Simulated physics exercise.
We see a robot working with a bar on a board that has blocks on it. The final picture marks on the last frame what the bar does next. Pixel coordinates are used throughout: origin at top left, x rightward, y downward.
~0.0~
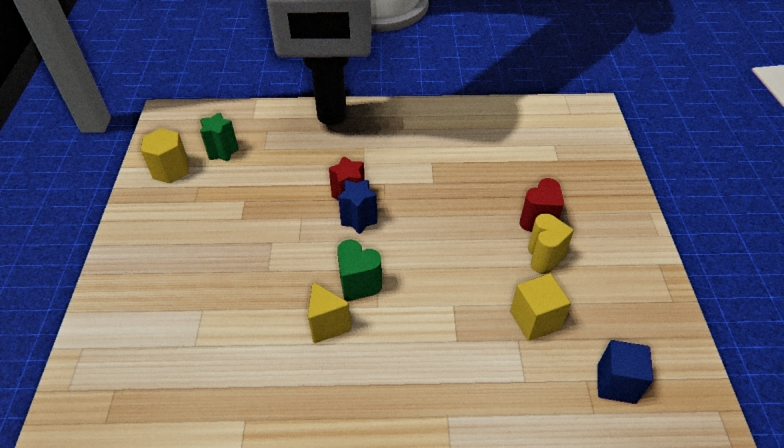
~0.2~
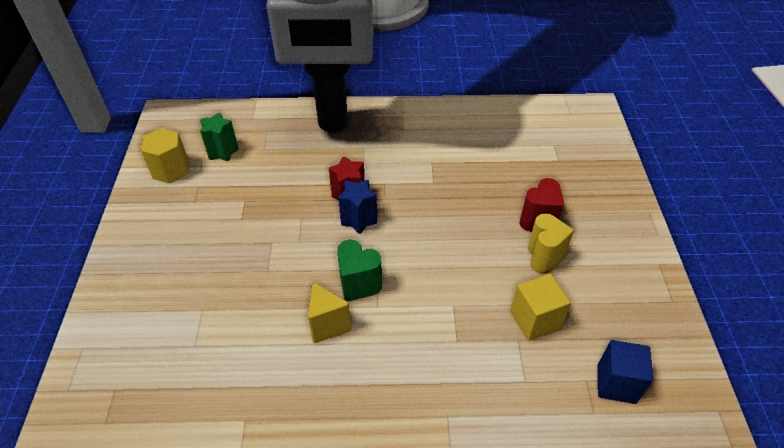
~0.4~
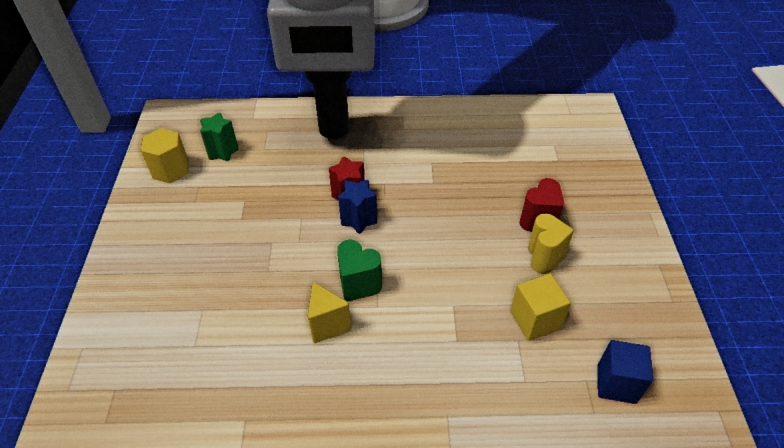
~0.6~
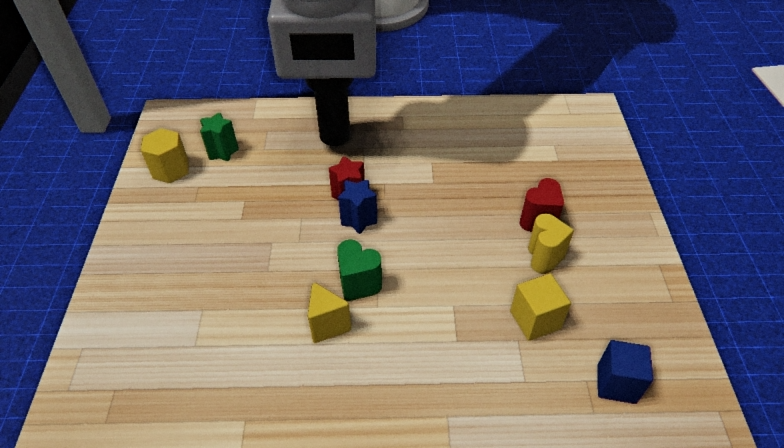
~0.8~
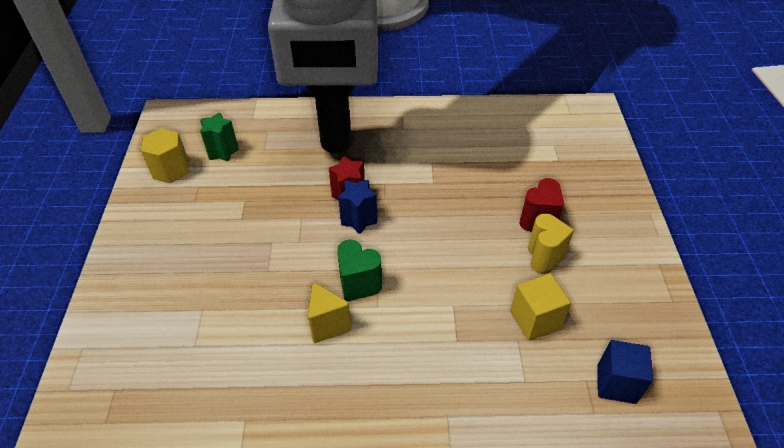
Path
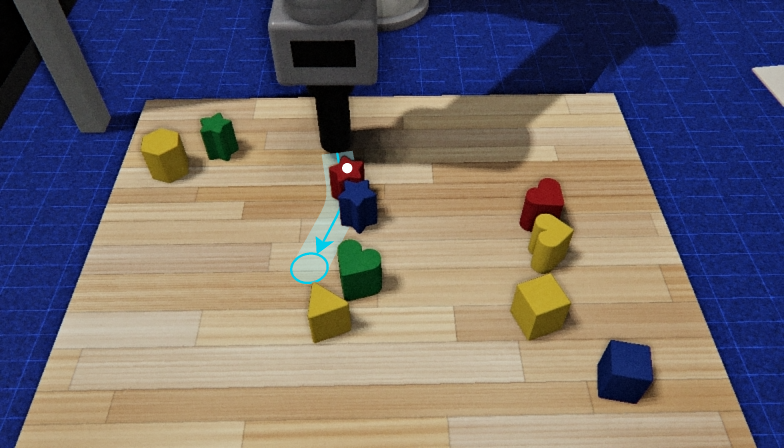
A light wooden board lies on a blue tiled surface, seen from above at an angle by a still camera. Yellow and green blocks sit at the upper left, red and blue stars above a green heart and yellow triangle near the middle, and red, yellow and blue blocks at the right. A grey robot arm slides its black bar slightly toward the red star, while the blocks stay still.
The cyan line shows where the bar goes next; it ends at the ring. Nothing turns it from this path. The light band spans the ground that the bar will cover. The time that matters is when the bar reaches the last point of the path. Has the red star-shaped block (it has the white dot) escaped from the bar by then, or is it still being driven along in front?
Slid off.
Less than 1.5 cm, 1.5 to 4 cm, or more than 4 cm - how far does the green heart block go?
Under 1.5 cm.
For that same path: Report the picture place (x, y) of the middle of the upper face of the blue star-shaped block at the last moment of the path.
Somewhere near (382, 232).
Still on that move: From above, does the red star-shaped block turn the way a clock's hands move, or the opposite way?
It rotates counterclockwise.
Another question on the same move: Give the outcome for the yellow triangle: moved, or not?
That block will keep its spot.
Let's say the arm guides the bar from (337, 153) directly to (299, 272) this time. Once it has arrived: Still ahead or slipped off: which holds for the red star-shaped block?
Slid off.
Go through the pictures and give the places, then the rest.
In the first picture, bar tip (332, 116); block tops, yellow triangle (324, 300); red star-shaped block (347, 168); green heart block (356, 257); blue star-shaped block (357, 191).
In the second picture, bar (333, 123); blocks unchanged.
In the third picture, bar (334, 129); blocks unchanged.
In the fourth picture, bar (335, 136); blocks unchanged.
In the fifth picture, bar (336, 143); yellow triangle (324, 300); red star-shaped block (347, 168); green heart block (356, 257); blue star-shaped block (357, 191).
Path on the board, from (337, 153) by way of (341, 207) to (309, 268); the dot is on the red star-shaped block.
What follows on the original path. One third of the way, bar (342, 178); red star-shaped block (350, 184); blue star-shaped block (362, 204).
Two thirds of the way, bar (330, 217); red star-shaped block (350, 220), turned 40° anticlockwise; blue star-shaped block (379, 231), turned 50° anticlockwise.
At the end, bar (308, 259); yellow triangle in place; red star-shaped block (341, 236), turned 110° anticlockwise; green heart block (365, 265); blue star-shaped block (382, 232), turned 60° anticlockwise.
